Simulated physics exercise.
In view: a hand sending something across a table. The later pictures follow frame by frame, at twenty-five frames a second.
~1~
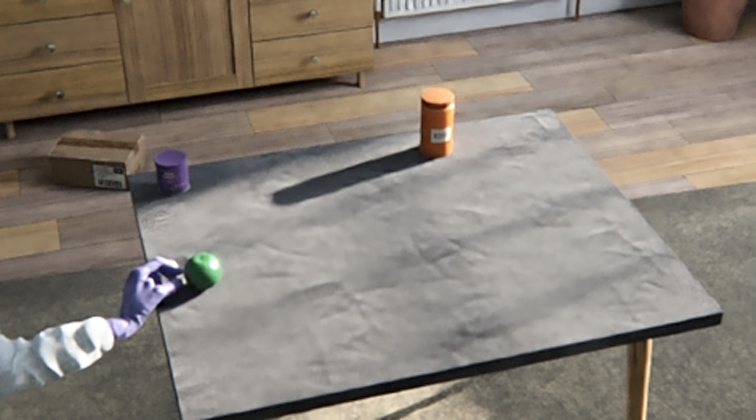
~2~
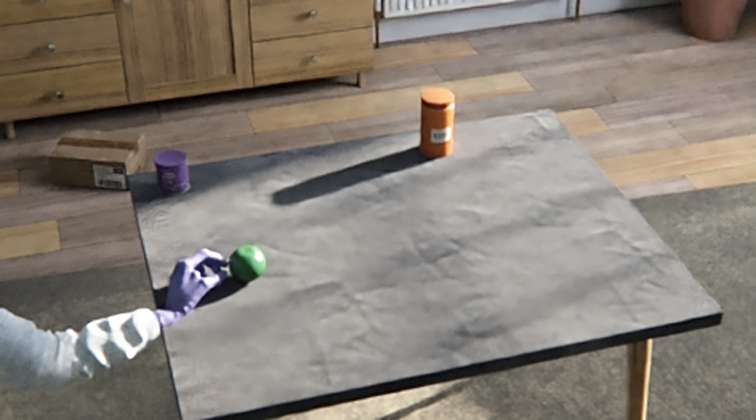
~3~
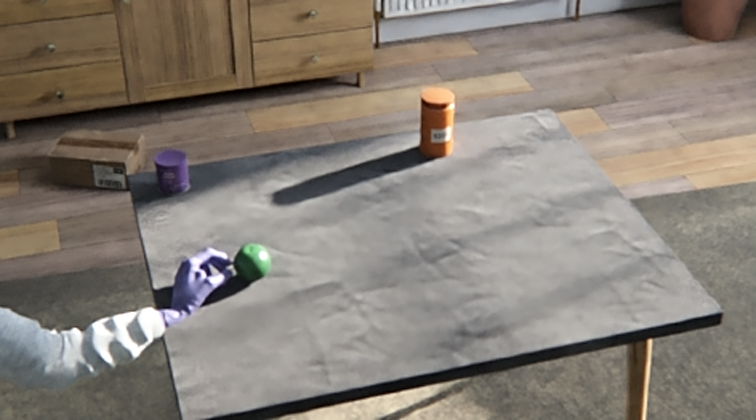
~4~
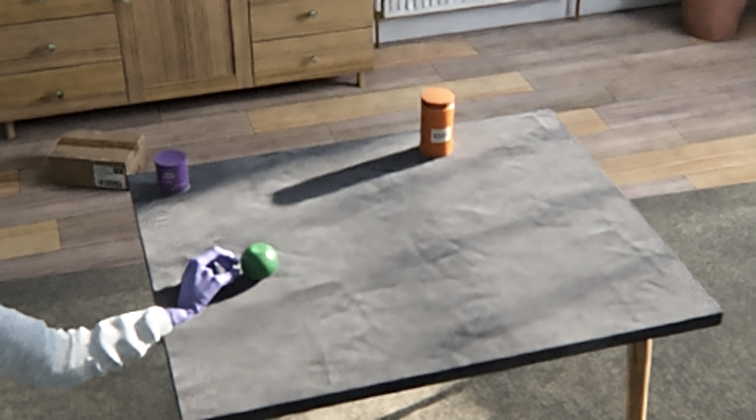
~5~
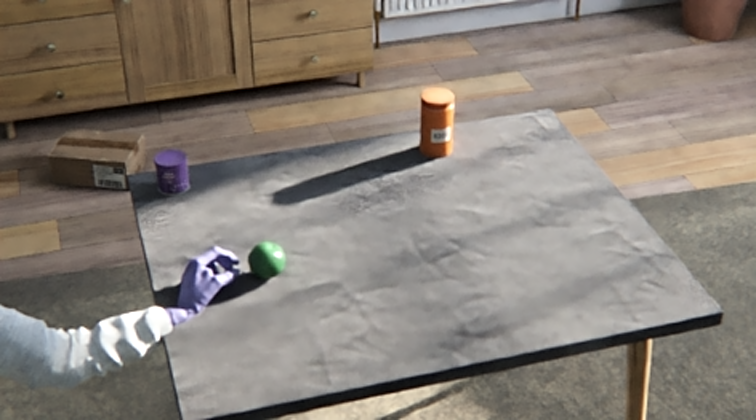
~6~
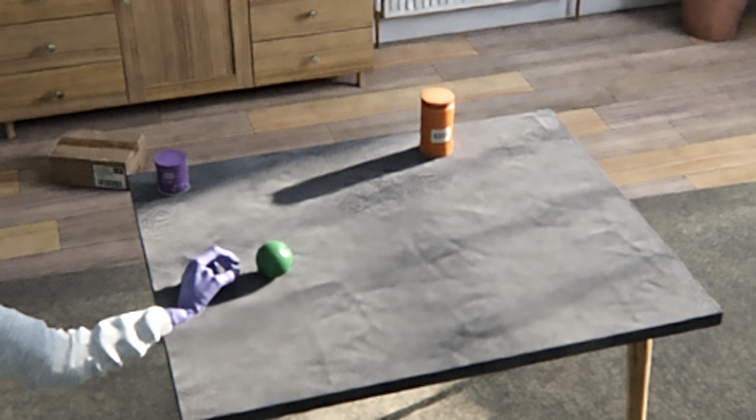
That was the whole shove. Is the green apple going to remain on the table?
The green apple is still on the table.
Then, 0.20 s on from there, green apple shifted about its own width near (304, 254).
Then, 0.40 s on from there, green apple shifted well along near (326, 250).
In the end, moved from the start, green apple. At the end, from the last picture's camera, green apple near (341, 247).
